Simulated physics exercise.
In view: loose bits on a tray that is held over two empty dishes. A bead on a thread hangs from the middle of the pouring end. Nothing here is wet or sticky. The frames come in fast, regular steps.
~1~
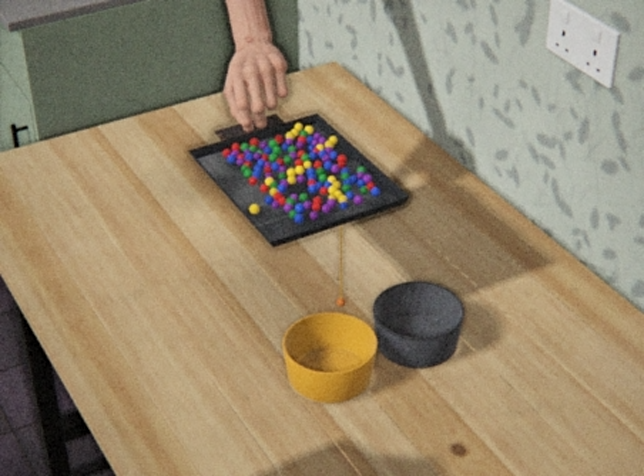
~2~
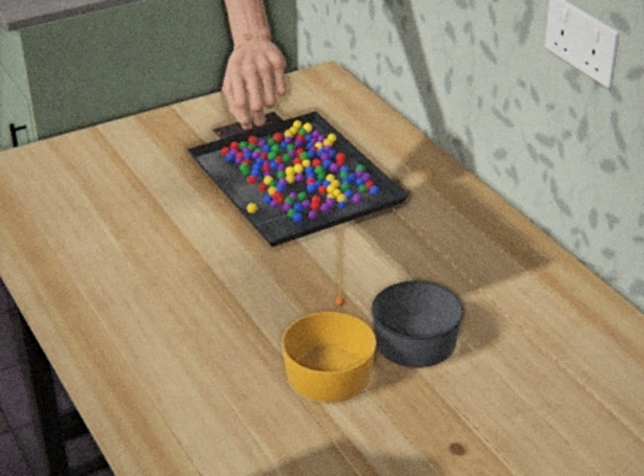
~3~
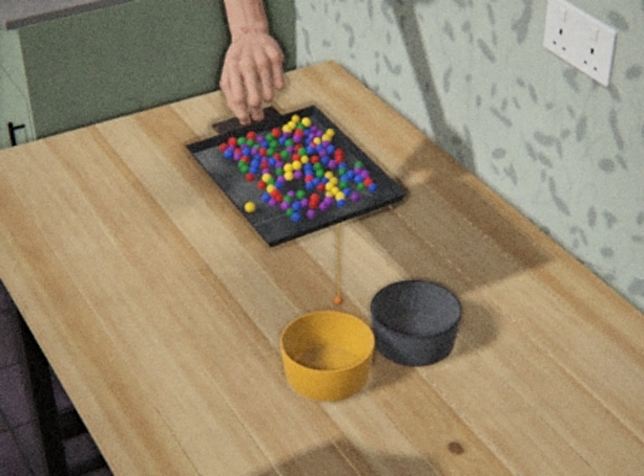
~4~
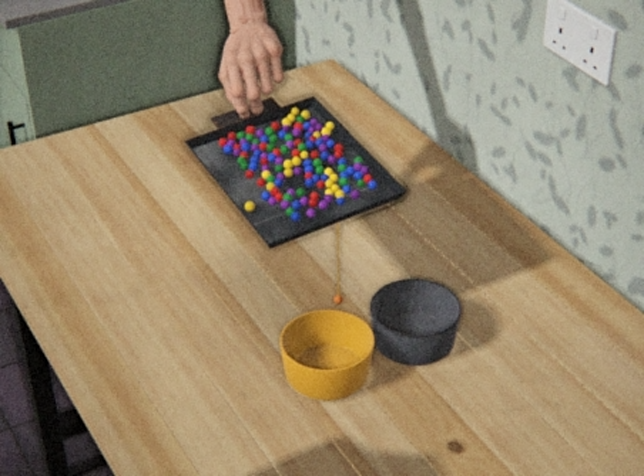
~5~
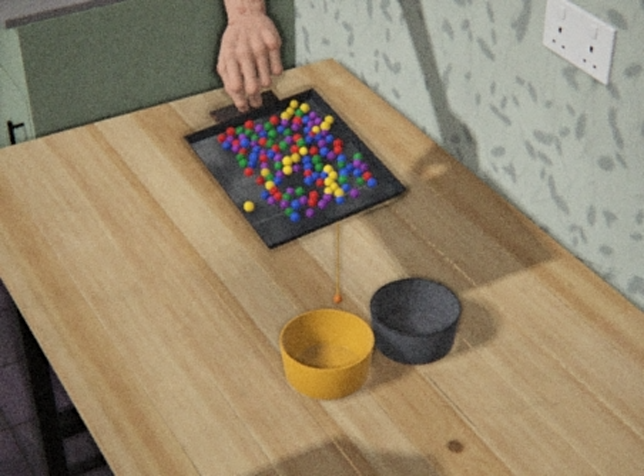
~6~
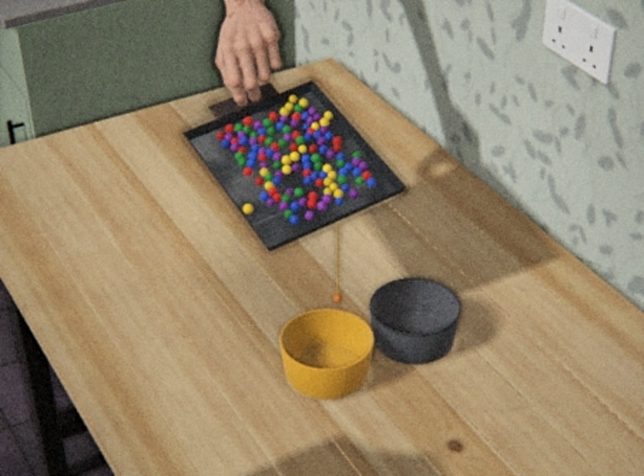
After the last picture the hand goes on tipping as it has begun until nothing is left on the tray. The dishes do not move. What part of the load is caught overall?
In the dishes lies only the smaller part of it.
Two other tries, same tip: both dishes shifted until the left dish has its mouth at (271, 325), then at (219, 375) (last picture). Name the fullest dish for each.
One: The dish on the left. Two: The dish on the right.
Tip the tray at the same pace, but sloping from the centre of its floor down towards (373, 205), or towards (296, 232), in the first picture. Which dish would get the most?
The first try: The right-hand dish. The second: Left.
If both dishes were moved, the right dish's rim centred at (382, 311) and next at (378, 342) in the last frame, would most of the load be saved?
At the first place more than half, at the second below a half.
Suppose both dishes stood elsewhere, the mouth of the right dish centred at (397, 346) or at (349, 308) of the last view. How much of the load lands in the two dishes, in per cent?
Roughly 10 per cent, and 90 per cent.
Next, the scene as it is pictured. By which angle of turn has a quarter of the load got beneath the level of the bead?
Roughly 50°.
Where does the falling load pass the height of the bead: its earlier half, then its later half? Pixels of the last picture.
First near (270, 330), later near (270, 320).
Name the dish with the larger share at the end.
The winner is the dish on the left.
Just after the last frame, tray tipped steeply; roughly half on the tray; about a tenth in the left dish; roughly a quarter outside both; roughly a quarter in the air.
A moment on, tray tipped right over; roughly a third in the left dish; roughly two thirds outside both.
Further on, tray tipped past a quarter turn; roughly a third in the left dish; roughly two thirds outside both.
When it is over, tray tipped past a quarter turn; roughly a third in the left dish; not one in the right dish; roughly two thirds outside both.
